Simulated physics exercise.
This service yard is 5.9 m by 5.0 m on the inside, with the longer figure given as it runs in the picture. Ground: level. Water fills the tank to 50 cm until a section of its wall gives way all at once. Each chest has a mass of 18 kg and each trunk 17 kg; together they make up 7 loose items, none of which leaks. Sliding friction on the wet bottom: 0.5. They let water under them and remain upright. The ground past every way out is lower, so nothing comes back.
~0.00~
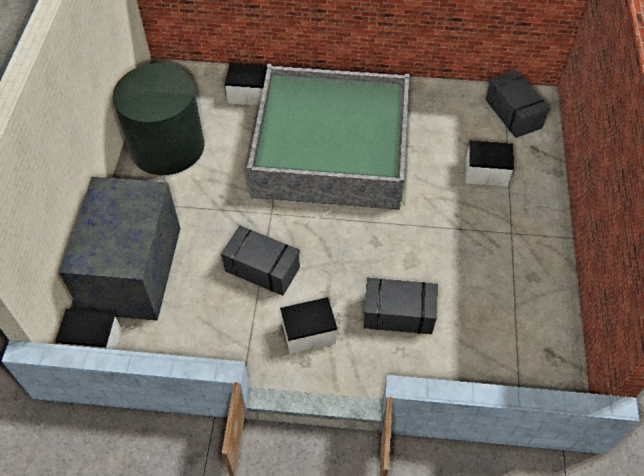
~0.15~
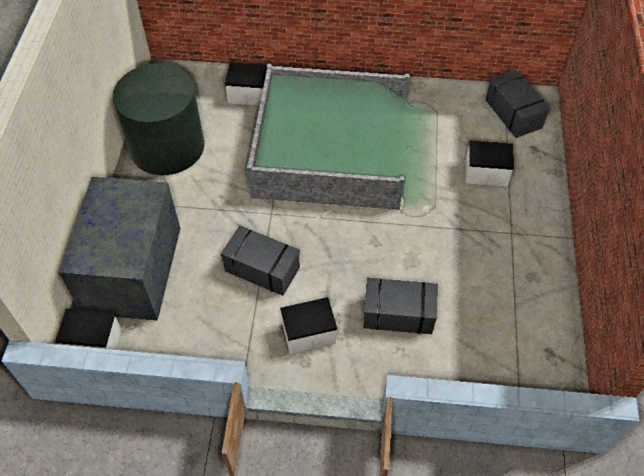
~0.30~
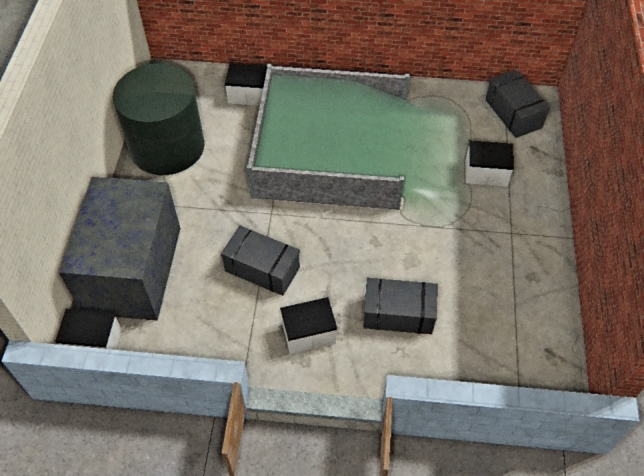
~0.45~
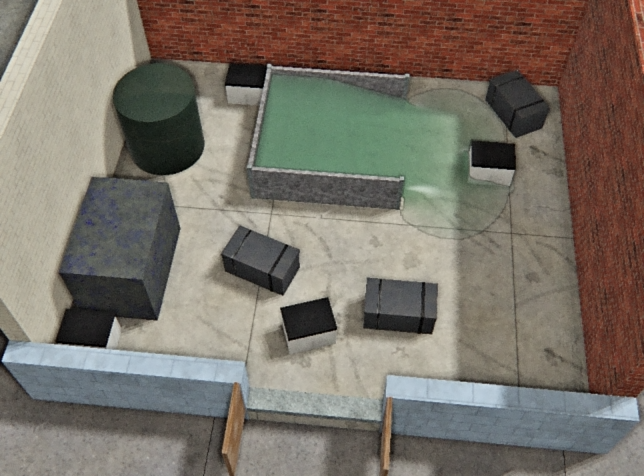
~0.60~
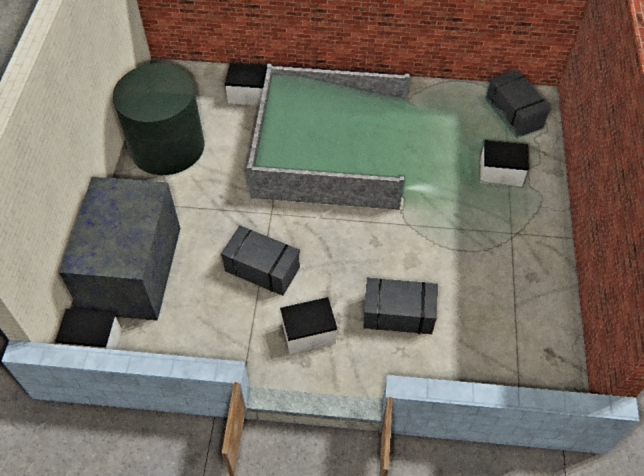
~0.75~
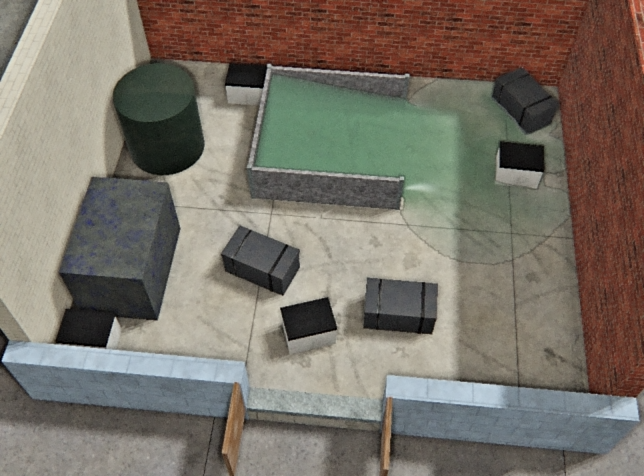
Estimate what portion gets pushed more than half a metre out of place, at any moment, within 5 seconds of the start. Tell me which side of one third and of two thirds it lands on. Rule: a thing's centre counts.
It will be a small part, under one third.
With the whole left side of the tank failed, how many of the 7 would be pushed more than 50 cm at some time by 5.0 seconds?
You'd get 2 in that case.
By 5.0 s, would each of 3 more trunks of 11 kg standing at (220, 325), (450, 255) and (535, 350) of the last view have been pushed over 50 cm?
Going through them in turn, I'd say not that far, beyond and beyond.
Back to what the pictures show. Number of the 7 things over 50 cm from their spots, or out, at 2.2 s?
1 in all.
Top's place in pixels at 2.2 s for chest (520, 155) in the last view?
About pixel (558, 169).
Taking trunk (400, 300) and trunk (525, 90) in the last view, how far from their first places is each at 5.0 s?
Distances: 30 cm; 140 cm.
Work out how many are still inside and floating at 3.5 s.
By my count, 2.
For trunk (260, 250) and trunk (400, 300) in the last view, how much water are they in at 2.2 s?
About 0 and 0 cm.
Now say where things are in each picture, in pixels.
The first frame shows a chest at (492, 154) rests on the ground; a trunk at (520, 93) rests on the ground; 3.1 m2 under water; 0 of 7 have shifted.
The second frame shows a chest at (492, 154), on the bottom; a trunk at (520, 93) rests on the ground; 3.9 m2 under water; 0 of 7 have shifted.
The third frame shows a chest at (492, 154) rests on the ground; a trunk at (520, 93) rests on the ground; 4.9 m2 under water; 0 of 7 have shifted.
The fourth frame shows a chest at (494, 154) rests on the ground; a trunk at (520, 93) rests on the ground; 5.9 m2 under water; 0 of 7 have shifted.
The fifth frame shows a chest at (507, 154) rests on the ground, 19 cm from its start; a trunk at (520, 93) rests on the ground; 6.9 m2 under water; 1 of 7 have shifted.
The sixth frame shows a chest at (522, 155) rests on the ground, 38 cm from its start; a trunk at (527, 91) rests on the ground, 11 cm from its start; water covers 8.0 m2; 2 of 7 have shifted.
After 1.1 s 1 of 7 are over 50 cm from their spots; 0 afloat.
After 2.2 s 1 of 7 are over 50 cm from their spots; 2 afloat.
After 3.5 s 2 of 7 are over 50 cm from their spots; 2 afloat.
After 5.0 s 2 of 7 are over 50 cm from their spots, and 2 have been at some point; 3 afloat.
